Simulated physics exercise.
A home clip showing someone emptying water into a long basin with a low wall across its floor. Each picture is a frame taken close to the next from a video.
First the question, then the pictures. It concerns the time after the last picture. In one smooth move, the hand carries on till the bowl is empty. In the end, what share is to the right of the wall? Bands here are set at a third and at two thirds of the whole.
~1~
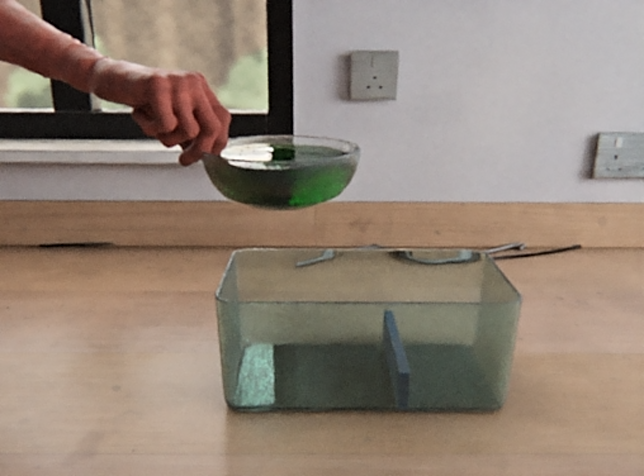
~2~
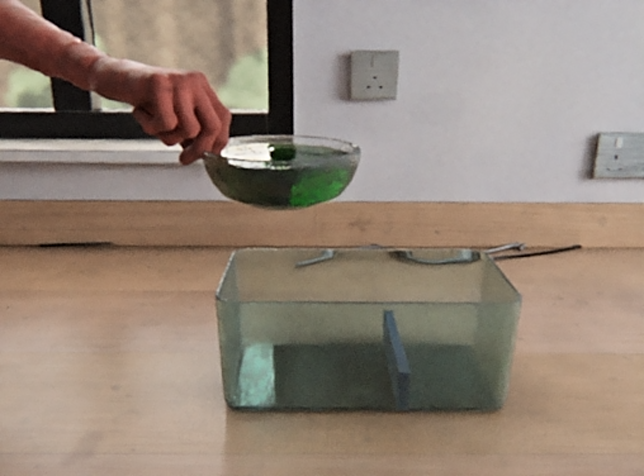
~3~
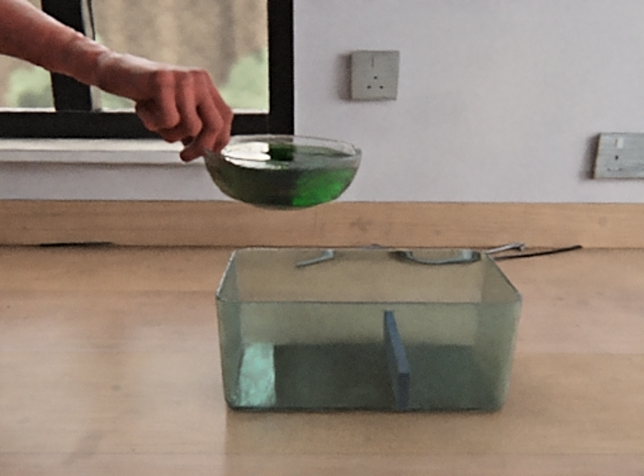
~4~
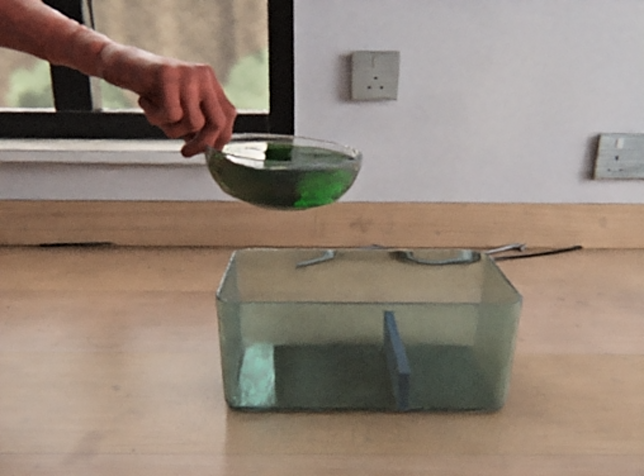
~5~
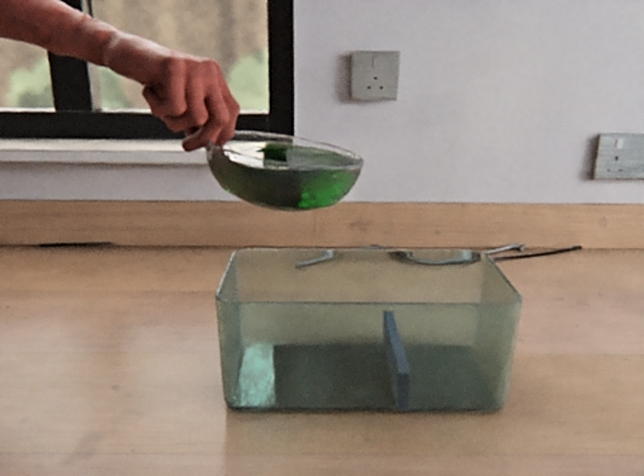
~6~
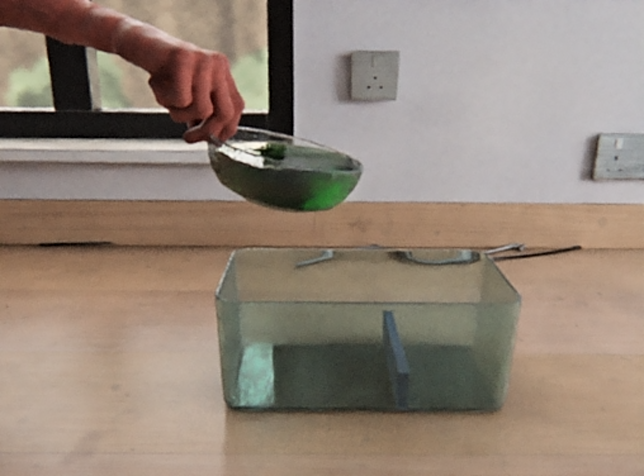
Midrange share.
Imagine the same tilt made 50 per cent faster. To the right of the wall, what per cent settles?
Roughly 45 in a hundred.
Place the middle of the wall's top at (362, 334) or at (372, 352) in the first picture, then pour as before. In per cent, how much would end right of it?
Well, it's close to 85 per cent for the first one, then 65 per cent for the other.
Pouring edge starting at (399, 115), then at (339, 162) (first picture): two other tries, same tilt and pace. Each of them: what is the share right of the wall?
Try one: 75 %; try two: 30 %.
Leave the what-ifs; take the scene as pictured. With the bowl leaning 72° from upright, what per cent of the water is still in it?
Roughly 25 percent remains at that point.
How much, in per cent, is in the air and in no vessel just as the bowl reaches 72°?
Share: Approx. 40 %.
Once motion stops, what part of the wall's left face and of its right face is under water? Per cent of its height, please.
The left part 20 per cent, the right part 60.
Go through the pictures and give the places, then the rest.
In the first picture, it leans 0°; its right rim is at (359, 150); the water meets the walls at (208, 154) and (356, 155); the long basin's rim runs from (226, 274) to (502, 275); the wall's top is at (395, 339).
In the second picture, it leans 1°; its right rim is at (359, 150); the water meets the walls at (208, 153) and (356, 155).
In the third picture, it leans 2°; its right rim is at (360, 153); the water meets the walls at (209, 152) and (357, 157).
In the fourth picture, it leans 5°; its right rim is at (361, 157); the water meets the walls at (212, 152) and (357, 159).
In the fifth picture, it leans 9°; its right rim is at (362, 162); the water meets the walls at (212, 151) and (359, 161).
In the sixth picture, it leans 13°; its right rim is at (362, 168); the water meets the walls at (214, 151) and (360, 162).
A moment on, the tilt is 72° and 23 per cent is still to pour, 7 is left of the wall and 30 right of it.
Next, the tilt is 100° and 1 per cent is still to pour, 39 is left of the wall and 58 right of it.
Then the tilt is 101° and 0 per cent is still to pour, 43 is left of the wall and 56 right of it.
Later the tilt is 101° and 0 per cent is still to pour, 43 is left of the wall and 56 right of it.
Finally, 43 per cent lies left of the wall, 56 right of it and 0 outside.
